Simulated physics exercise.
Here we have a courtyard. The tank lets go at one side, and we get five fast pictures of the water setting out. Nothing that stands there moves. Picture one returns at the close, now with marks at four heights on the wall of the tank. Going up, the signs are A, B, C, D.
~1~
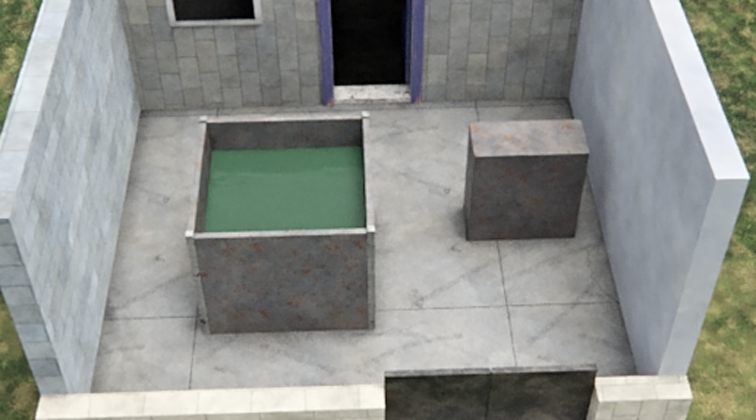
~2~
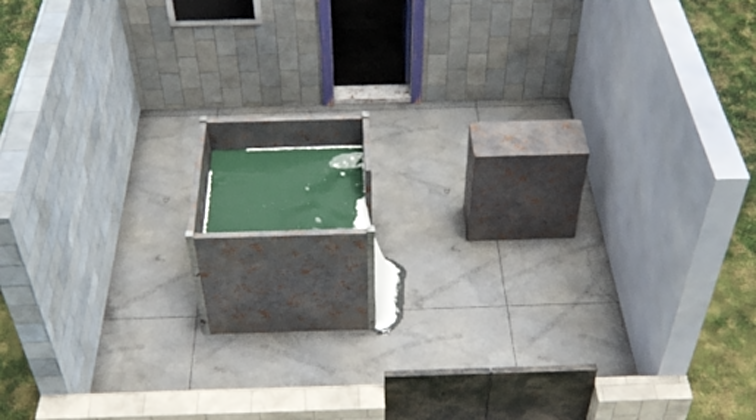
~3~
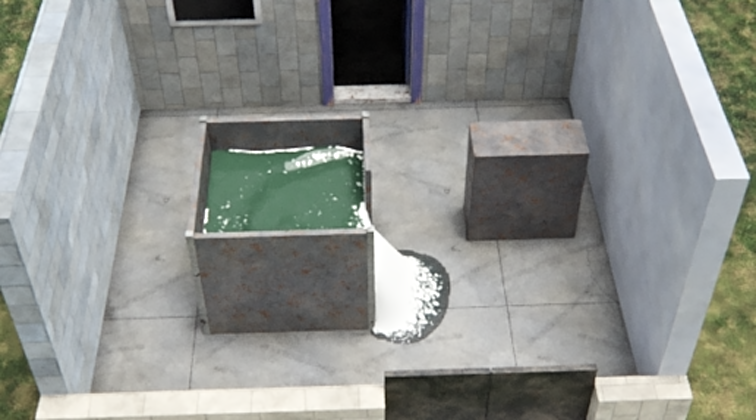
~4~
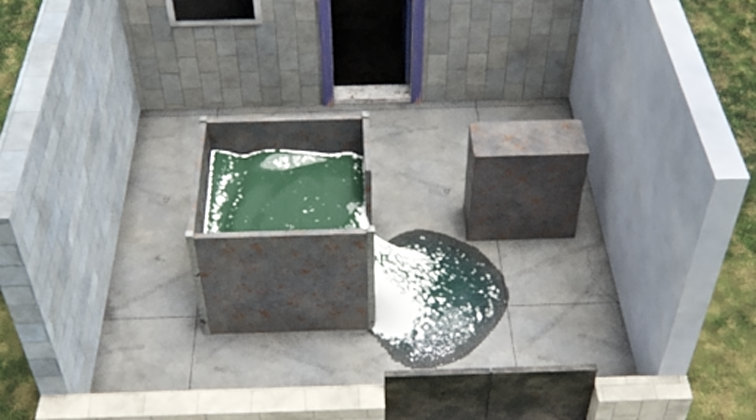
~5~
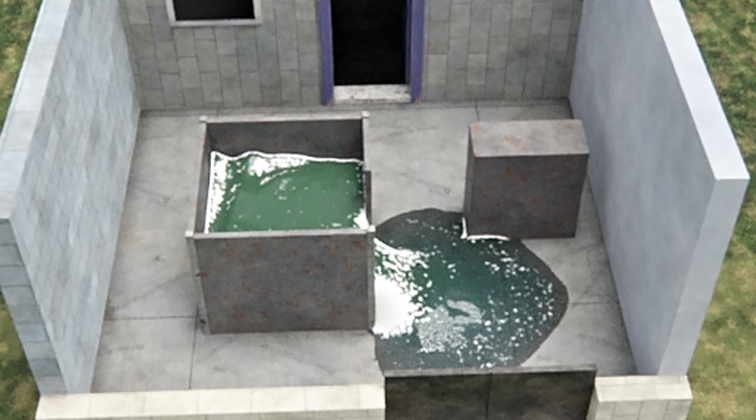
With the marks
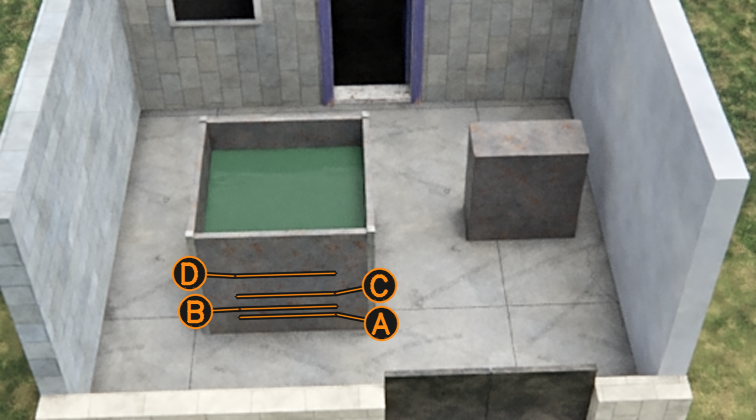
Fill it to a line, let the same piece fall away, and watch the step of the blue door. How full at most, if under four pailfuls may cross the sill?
Use line D.
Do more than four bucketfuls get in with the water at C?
No, that is safe.
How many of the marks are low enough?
All four.
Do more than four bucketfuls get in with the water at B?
No.
On the marked copy, A at (288, 315); B at (287, 307); C at (286, 295); D at (284, 274); from the bottom up A, B, C, D.
Choosing A, nothing gets over.
Choosing B, nothing gets over.
Choosing C, nothing gets over.
Choosing D, a bucket or two gets in.
